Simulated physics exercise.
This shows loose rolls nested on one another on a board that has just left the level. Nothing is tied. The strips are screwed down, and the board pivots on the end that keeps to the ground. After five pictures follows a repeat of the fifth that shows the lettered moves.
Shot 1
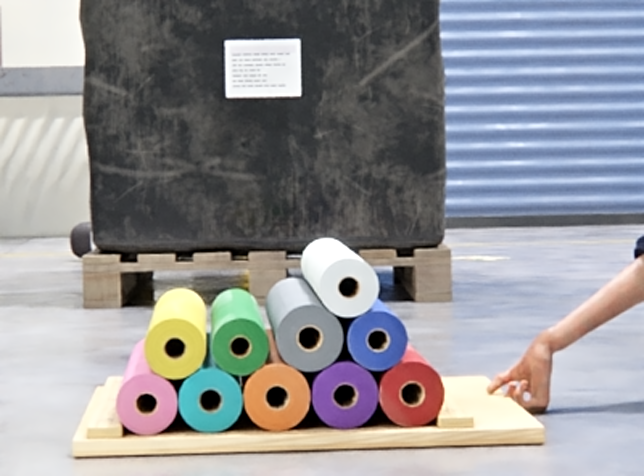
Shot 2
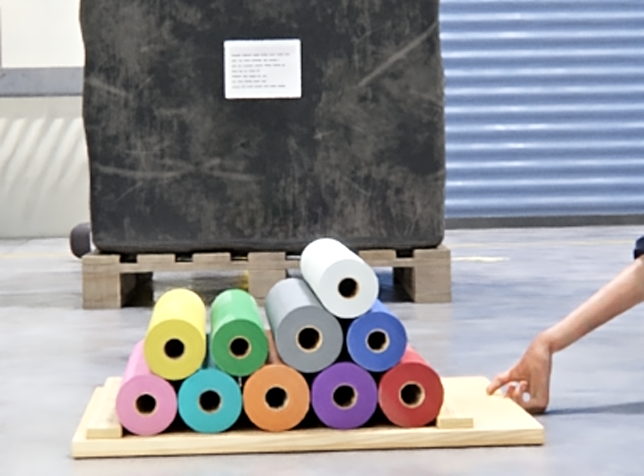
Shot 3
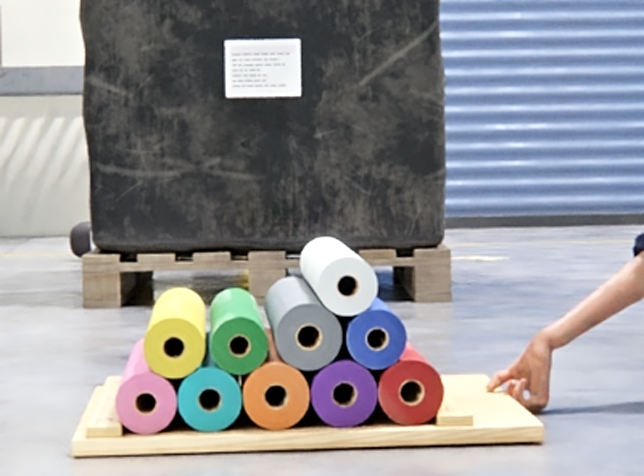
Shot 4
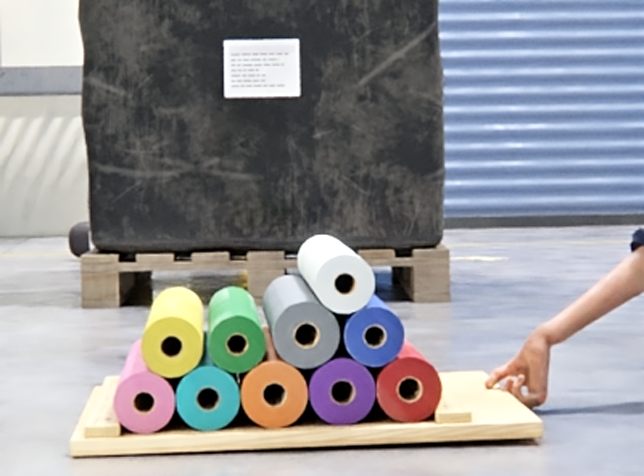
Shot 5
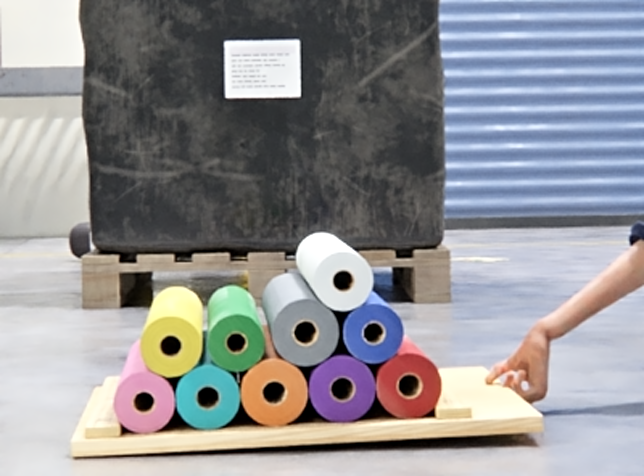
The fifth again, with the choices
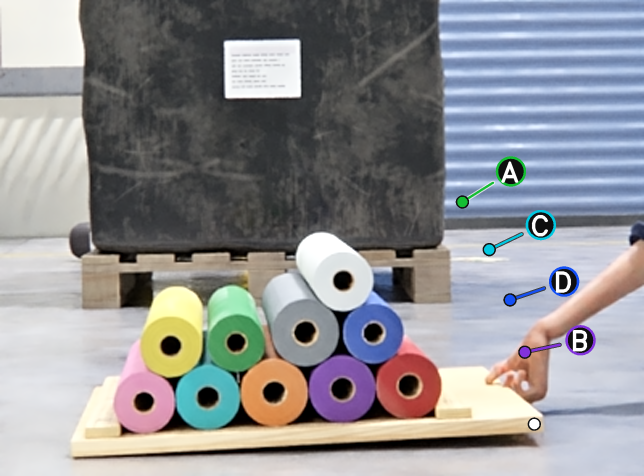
A hand slightly lifting the right end of a wooden board holding stacked coloured rolls, with a white one on top.
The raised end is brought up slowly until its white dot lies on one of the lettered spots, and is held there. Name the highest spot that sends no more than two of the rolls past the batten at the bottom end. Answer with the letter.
Raise it to C.
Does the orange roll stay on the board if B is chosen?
The orange roll: Yes.
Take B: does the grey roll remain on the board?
Yes, with B.
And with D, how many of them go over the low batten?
It comes to none.
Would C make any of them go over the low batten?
At C: No.
On the marked copy, A at (463, 202); B at (525, 352); C at (489, 250); D at (510, 300); the white dot at (534, 424).
Following C. Soon after the start, board at 15°.
Later, board at 24°.
In the end, board at 24°, none over the low batten.
As for the rest, A ten over the low batten; B none over the low batten; D none over the low batten.
